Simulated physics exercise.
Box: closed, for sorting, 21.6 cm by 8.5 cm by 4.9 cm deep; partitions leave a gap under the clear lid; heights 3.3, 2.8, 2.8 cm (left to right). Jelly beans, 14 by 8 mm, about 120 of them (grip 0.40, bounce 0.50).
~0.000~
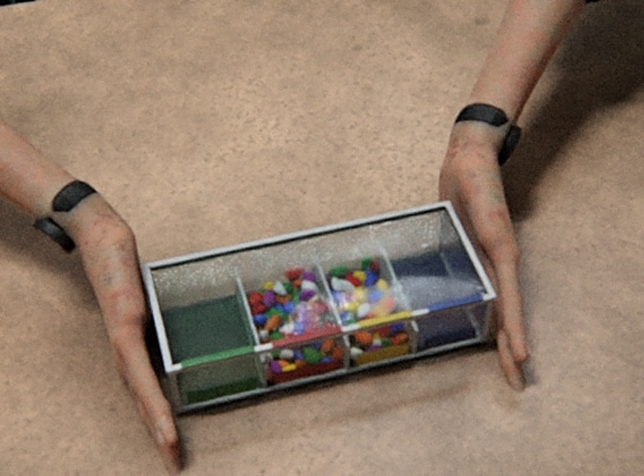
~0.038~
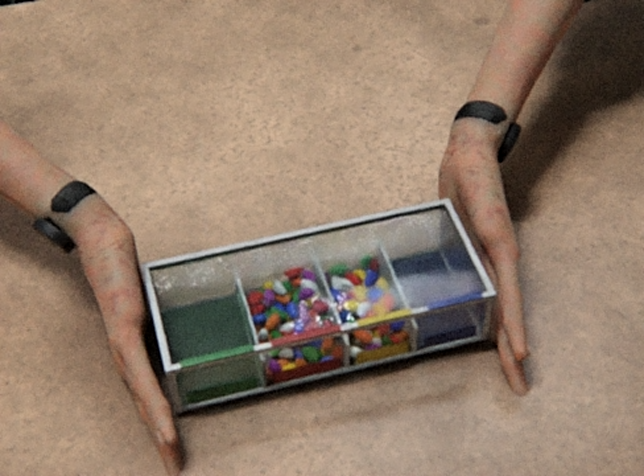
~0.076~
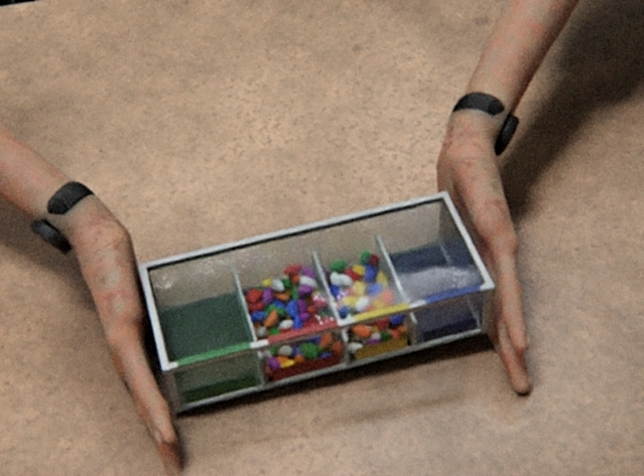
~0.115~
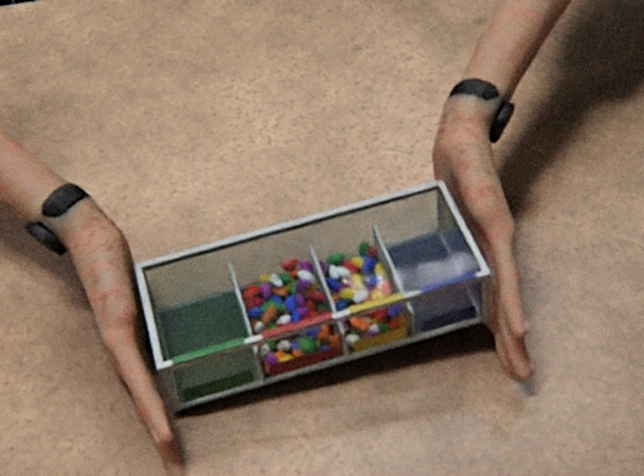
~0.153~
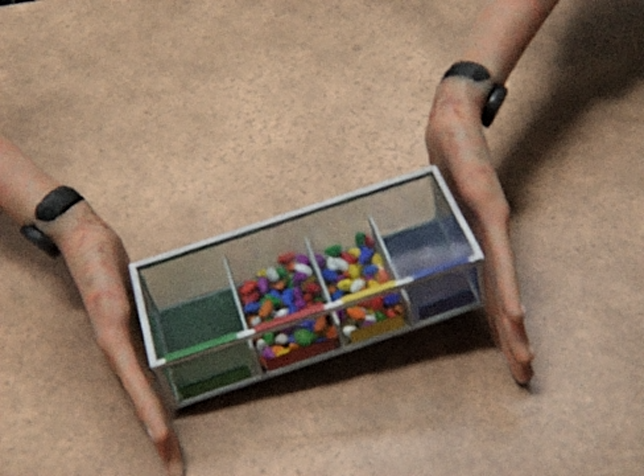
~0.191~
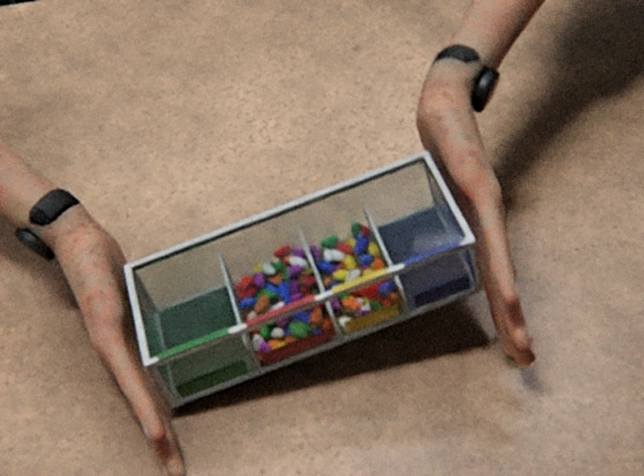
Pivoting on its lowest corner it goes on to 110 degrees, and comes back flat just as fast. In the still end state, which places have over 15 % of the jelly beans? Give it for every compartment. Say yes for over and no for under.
Outcome: Red compartment: Crosses the line; blue compartment: Stays behind the line; green compartment: Crosses the line; yellow compartment: Stays behind the line.
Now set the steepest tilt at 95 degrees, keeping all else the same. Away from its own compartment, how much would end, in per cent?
50 percent.
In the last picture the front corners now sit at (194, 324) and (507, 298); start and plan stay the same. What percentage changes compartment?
That gives some 75 per cent.
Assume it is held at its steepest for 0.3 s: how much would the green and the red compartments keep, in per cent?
In per cent: Green 40, red 55.
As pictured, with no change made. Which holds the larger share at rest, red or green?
The larger amount is in the red one.
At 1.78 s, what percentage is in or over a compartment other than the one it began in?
It comes to some 65 per cent.
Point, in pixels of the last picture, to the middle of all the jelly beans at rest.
At about (263, 313).
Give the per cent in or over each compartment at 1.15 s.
The split is red at 60, blue at 0, green at 20 and yellow at 25 per cent.
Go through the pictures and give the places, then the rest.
In the first picture, box tilt 0 degrees, front corners at (172, 368) and (489, 296); red 60 %, yellow 40 %.
In the second picture, box tilt 1 degrees, front corners at (171, 367) and (488, 294).
In the third picture, box tilt 3 degrees, front corners at (169, 366) and (487, 286).
In the fourth picture, box tilt 6 degrees, front corners at (163, 365) and (483, 273), lowest corner left back.
In the fifth picture, box tilt 10 degrees, front corners at (157, 363) and (476, 257), lowest corner left back.
In the sixth picture, box tilt 14 degrees, front corners at (151, 361) and (468, 241), lowest corner left back; red 60 %, yellow 40 %. Its pace works out near 105 degrees a second.
After 1.15 s, tilt 110 degrees; red 60 %, green 20 %, yellow 25 %.
Then, at 1.78 s, tilt 50 degrees; red 70 %, green 30 %.
Then, at 2.46 s, tilt 0 degrees; red 70 %, green 30 %.
At rest (2.9 s), red 70 %, blue 0 %, green 30 %, yellow 0 %.
